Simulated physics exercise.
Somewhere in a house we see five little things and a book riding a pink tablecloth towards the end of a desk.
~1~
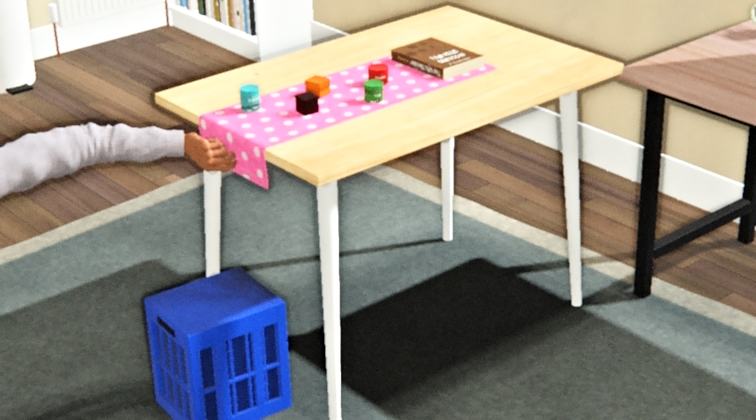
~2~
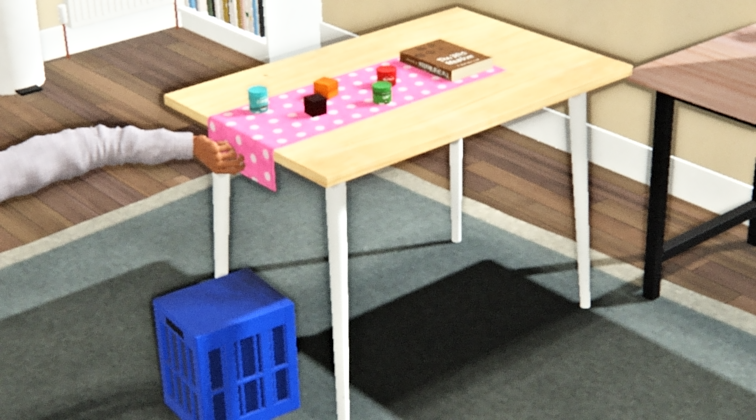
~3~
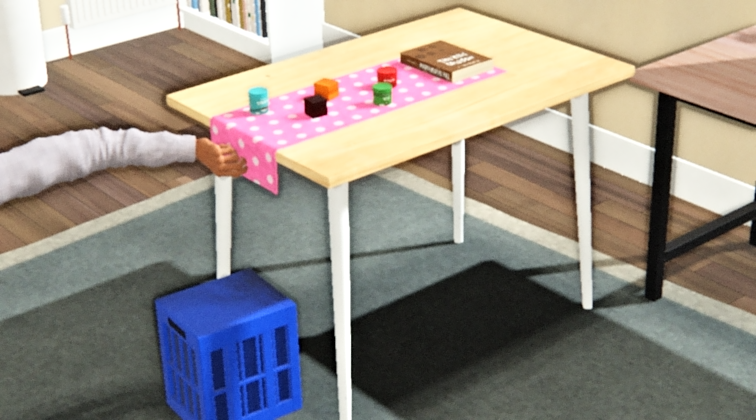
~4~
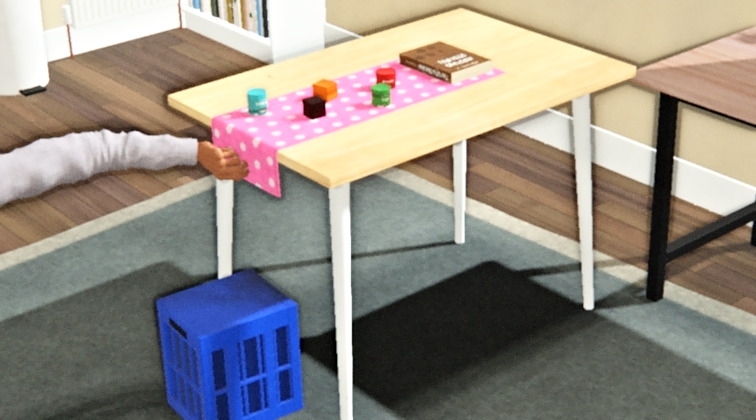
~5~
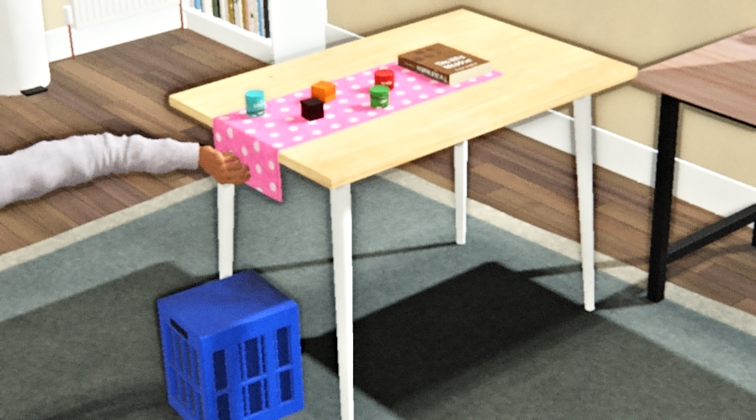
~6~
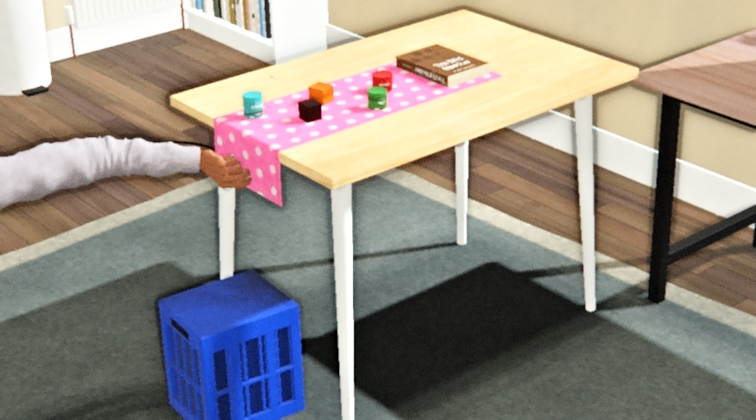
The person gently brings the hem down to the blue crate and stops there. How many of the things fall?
I expect three of them not to stay on top.
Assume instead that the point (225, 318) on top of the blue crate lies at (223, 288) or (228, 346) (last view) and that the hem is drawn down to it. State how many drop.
The first gives 2, the second 4.
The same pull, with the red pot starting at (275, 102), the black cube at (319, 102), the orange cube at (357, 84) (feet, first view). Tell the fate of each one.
Well, the red pot is dislodged, the black cube is dislodged, and the orange cube is safe.
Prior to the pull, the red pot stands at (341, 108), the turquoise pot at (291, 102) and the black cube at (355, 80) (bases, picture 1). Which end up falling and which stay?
Result - red pot down, turquoise pot down, black cube still up.
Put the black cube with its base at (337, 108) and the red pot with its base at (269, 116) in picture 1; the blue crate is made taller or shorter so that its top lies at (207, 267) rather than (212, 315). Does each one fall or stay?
The black cube stays aboard; the red pot is lost.
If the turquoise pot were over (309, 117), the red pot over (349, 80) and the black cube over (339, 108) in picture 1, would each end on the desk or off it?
Each in turn: The turquoise pot goes down, the red pot stays aloft, the black cube goes down.
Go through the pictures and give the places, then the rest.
The first frame shows hem (268, 189); turquoise pot (249, 88); black cube (307, 96); orange cube (317, 79); green pot (373, 83); red pot (378, 67); top of the crate (212, 315).
The second frame shows hem (276, 191); turquoise pot (257, 89).
The third frame shows hem (277, 195); black cube (315, 98).
The fourth frame shows hem (281, 197); orange cube (325, 83); top of the crate (223, 317).
The fifth frame shows hem (282, 202); green pot (379, 89).
The sixth frame shows hem (282, 206); turquoise pot (252, 94); black cube (310, 102); orange cube (321, 86); green pot (377, 90); red pot (382, 74).
Soon after, hem near (250, 221); turquoise pot gone.
After that, hem near (252, 266); turquoise pot and black cube gone.
And then, hem on the crate; turquoise pot, black cube and orange cube gone.
In the end, hem on the crate; turquoise pot, black cube and orange cube gone. It carries off three.
